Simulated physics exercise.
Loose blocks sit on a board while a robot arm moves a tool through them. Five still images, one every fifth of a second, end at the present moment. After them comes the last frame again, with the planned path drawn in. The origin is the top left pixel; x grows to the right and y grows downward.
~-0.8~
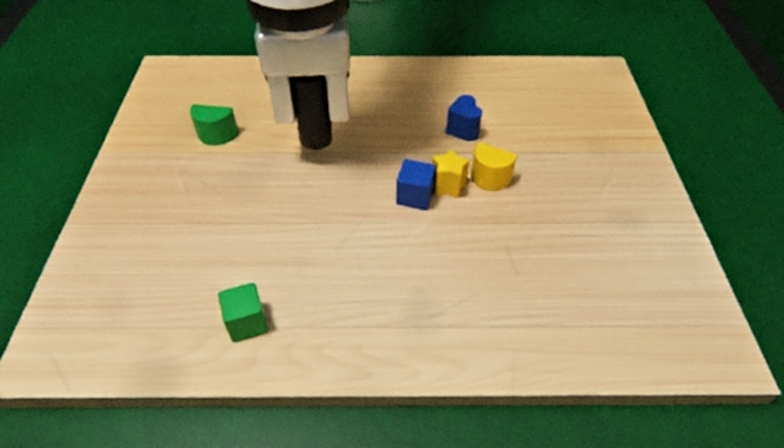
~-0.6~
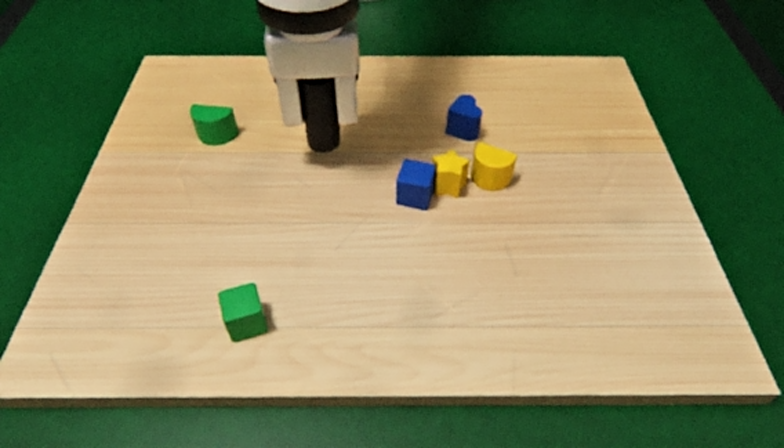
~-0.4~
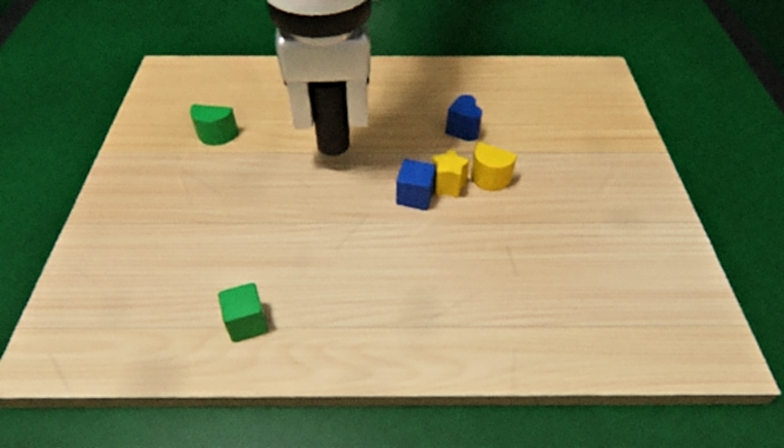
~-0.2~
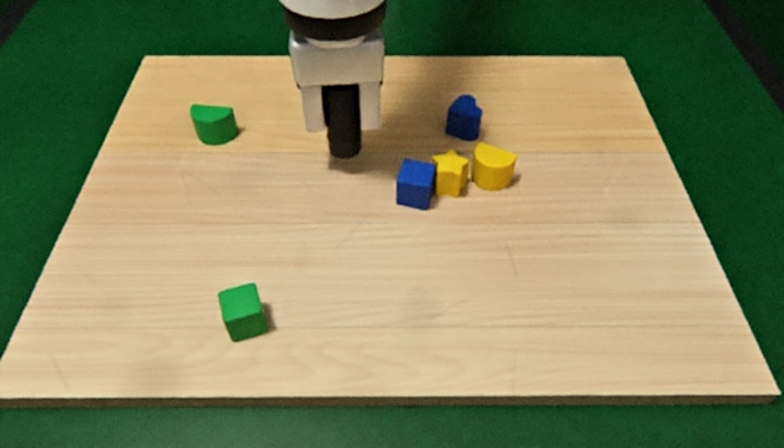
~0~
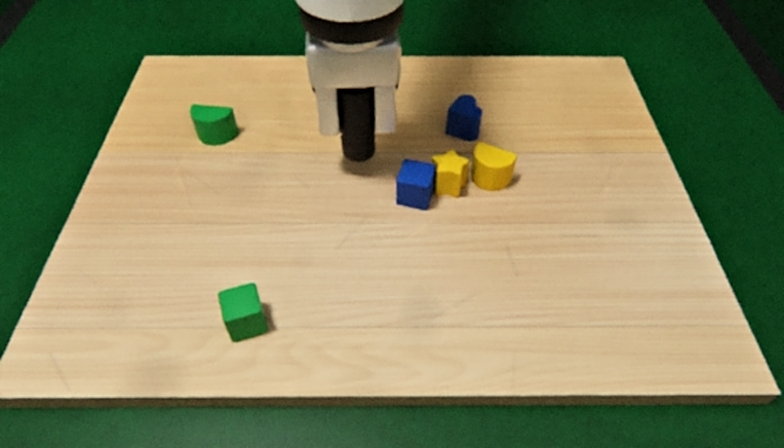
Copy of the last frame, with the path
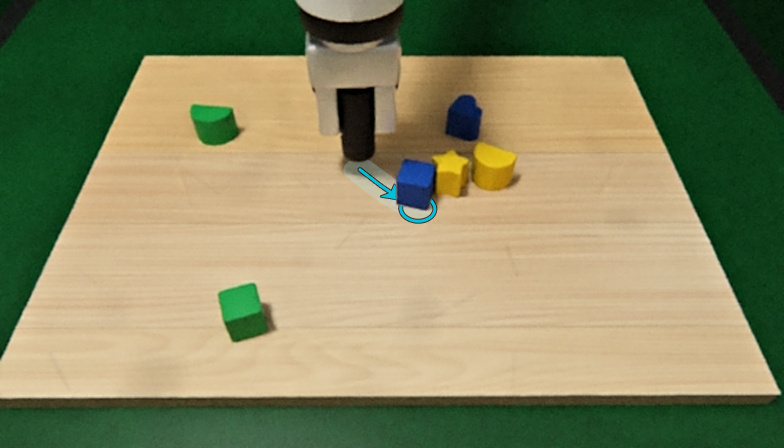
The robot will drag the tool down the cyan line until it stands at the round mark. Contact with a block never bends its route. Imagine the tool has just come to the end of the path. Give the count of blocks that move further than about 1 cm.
Total moved: Two.
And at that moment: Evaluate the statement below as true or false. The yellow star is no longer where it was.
My answer: True.
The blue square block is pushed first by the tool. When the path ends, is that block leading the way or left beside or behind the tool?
Still in front.
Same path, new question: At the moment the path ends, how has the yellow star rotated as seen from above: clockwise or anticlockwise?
That block twists counter-clockwise.
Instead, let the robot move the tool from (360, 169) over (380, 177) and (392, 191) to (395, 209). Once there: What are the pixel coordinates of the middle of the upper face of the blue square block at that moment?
It should be at about (431, 184).
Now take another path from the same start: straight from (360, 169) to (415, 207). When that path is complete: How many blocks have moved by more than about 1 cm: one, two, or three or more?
Moved: 2.
The line goes from (360, 169) by way of (377, 183) and (396, 196) to (418, 208).
On the path given first. Halfway along, tool (387, 172); blue square block (420, 173).
At the end, tool (419, 191); blue square block (454, 190), turned 15° anticlockwise; yellow star (467, 166), turned 60° anticlockwise; yellow half-round block unmoved.
